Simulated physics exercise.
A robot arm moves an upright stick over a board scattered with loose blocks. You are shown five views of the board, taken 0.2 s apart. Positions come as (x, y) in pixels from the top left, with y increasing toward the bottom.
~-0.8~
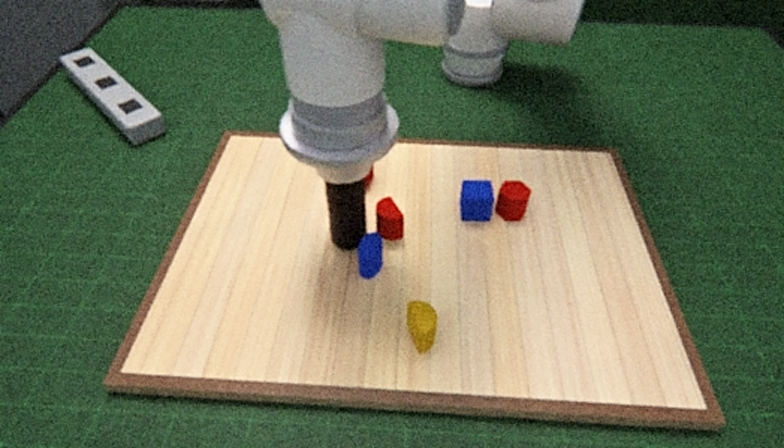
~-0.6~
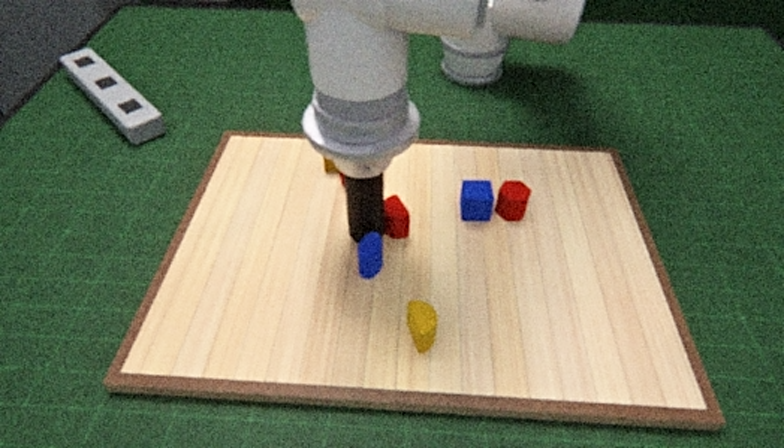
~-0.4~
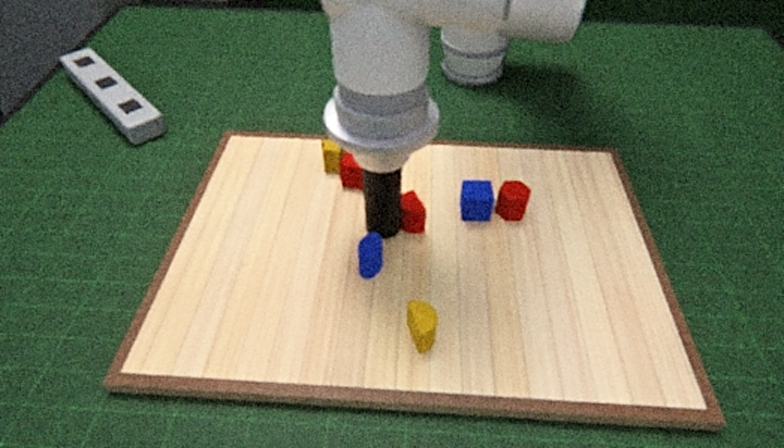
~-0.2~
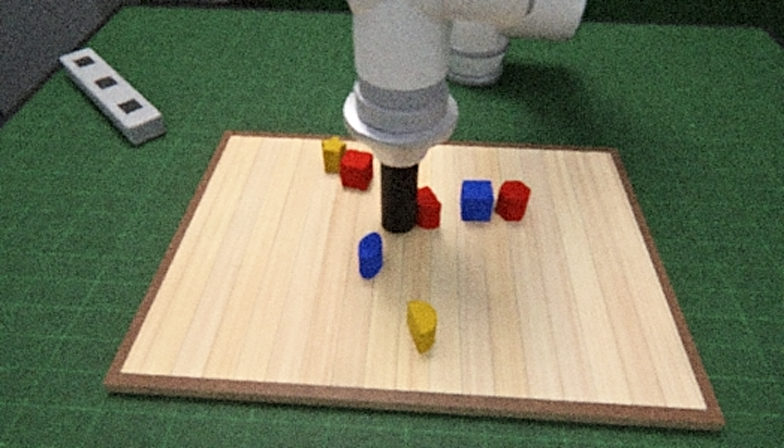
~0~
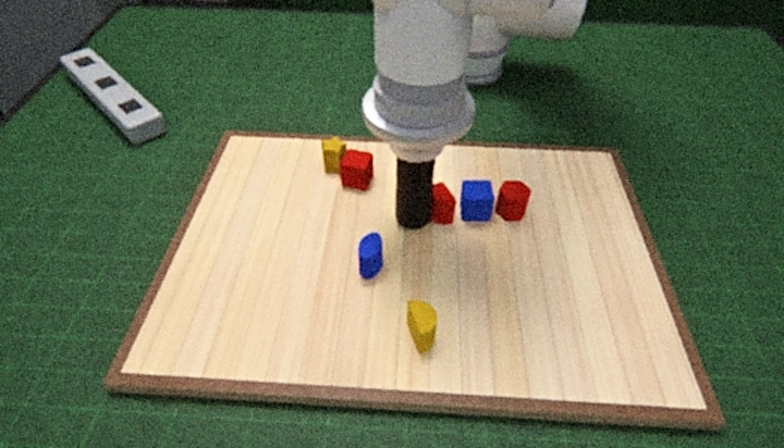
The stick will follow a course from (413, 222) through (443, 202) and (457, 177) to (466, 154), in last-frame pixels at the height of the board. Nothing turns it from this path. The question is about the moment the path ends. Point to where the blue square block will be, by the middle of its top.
It should be at about (501, 185).
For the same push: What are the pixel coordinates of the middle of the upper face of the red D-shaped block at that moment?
I predict (485, 171).
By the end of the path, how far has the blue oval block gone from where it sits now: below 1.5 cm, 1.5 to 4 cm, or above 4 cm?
Displacement: Within 1.5 cm.
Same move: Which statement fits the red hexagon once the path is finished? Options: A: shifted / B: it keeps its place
A: Shifted.
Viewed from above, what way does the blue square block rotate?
Clockwise rotation.
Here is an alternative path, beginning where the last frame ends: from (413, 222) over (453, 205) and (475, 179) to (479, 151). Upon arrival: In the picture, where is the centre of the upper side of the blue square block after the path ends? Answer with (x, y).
The middle of its top is at (521, 184).
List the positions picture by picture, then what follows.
In the first picture, stick's lower end at (349, 237); blue oval block at (370, 244); red D-shaped block at (389, 208); blue square block at (478, 189); red hexagon at (516, 189).
In the second picture, stick at (367, 231); red D-shaped block at (395, 206).
In the third picture, stick at (383, 226); red D-shaped block at (412, 201).
In the fourth picture, stick at (398, 221); red D-shaped block at (427, 197).
In the fifth picture, stick at (413, 217); blue oval block at (370, 244); red D-shaped block at (442, 193); blue square block at (478, 189); red hexagon at (516, 189).
What follows on the original path. One third of the way, stick at (444, 197); red D-shaped block at (475, 179), turned 45° clockwise; blue square block at (498, 188), turned 25° clockwise; red hexagon at (529, 191).
Two thirds of the way, stick at (458, 172); red D-shaped block at (485, 171), turned 70° clockwise; blue square block at (501, 185), turned 40° clockwise; red hexagon at (534, 193).
At the end, stick at (467, 149); blue oval block still; red D-shaped block at (485, 171), turned 70° clockwise; blue square block at (501, 185), turned 40° clockwise; red hexagon at (534, 193).
